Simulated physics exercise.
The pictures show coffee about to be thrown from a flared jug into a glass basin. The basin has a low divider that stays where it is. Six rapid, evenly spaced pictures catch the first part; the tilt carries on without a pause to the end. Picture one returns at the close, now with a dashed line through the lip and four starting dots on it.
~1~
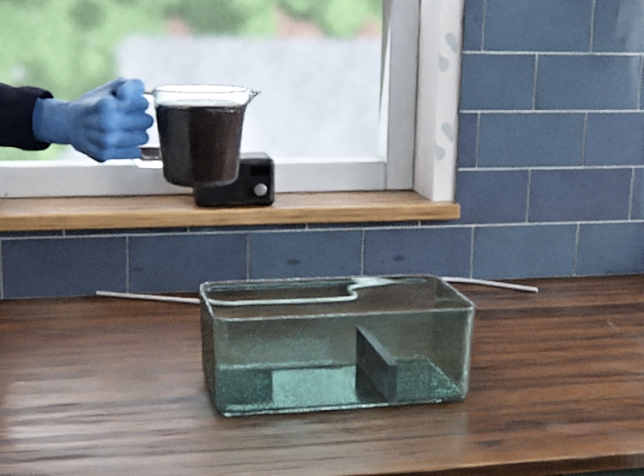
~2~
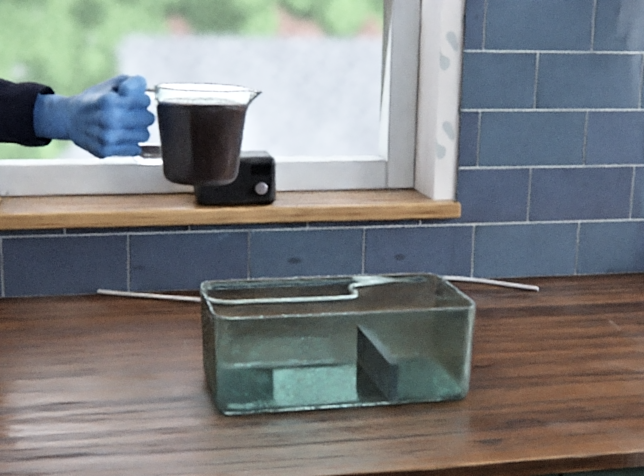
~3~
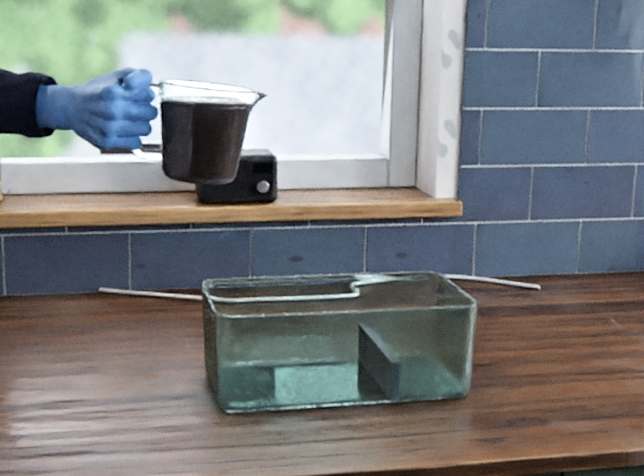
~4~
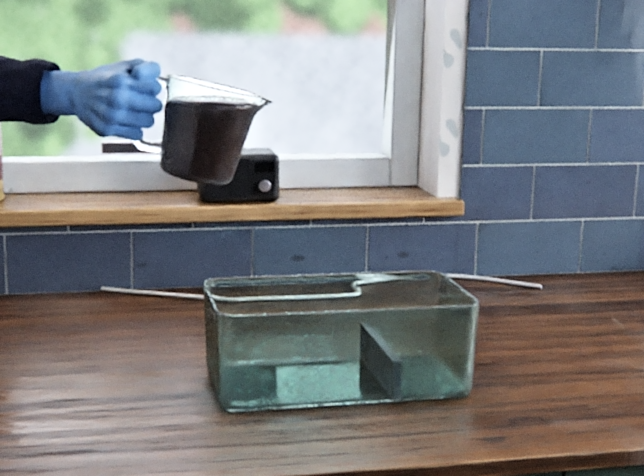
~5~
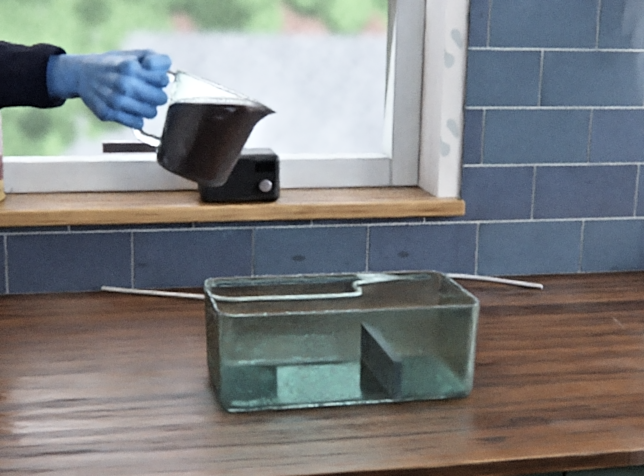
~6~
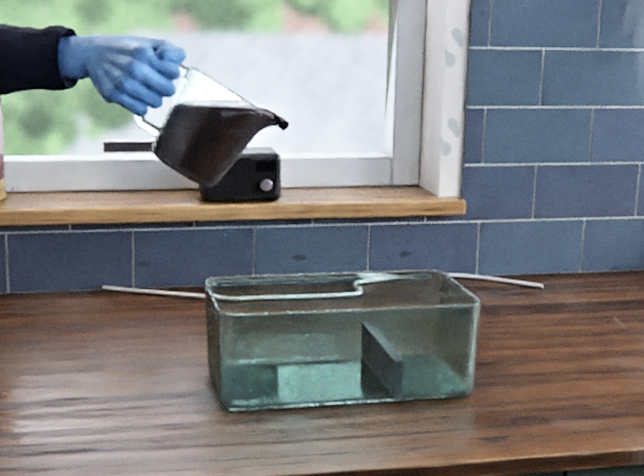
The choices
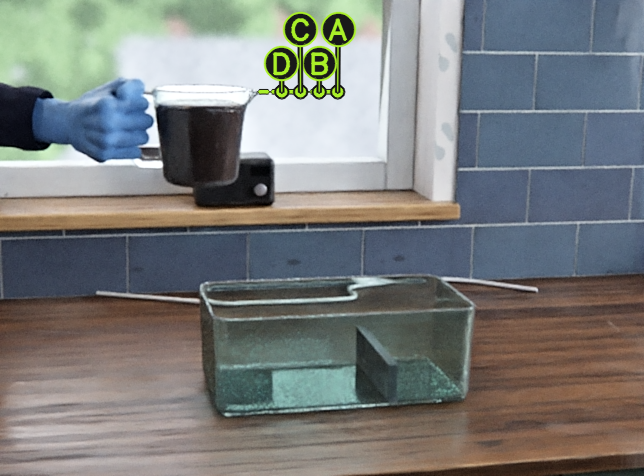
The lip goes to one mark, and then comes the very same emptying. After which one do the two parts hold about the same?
I would pick dot B.
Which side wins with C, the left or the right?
The left one.
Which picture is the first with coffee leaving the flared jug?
In picture 6.
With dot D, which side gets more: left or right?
More ends on the left.
In lime, A at (337, 91); B at (319, 91); C at (300, 91); D at (281, 91).
With A, about 17 % ends left of the wall and 80 % right of it.
With B, about 46 % ends left of the wall and 52 % right of it.
With C, about 83 % ends left of the wall and 13 % right of it; 4 % is lost outside.
With D, about 91 % ends left of the wall and 4 % right of it; 5 % is lost outside.
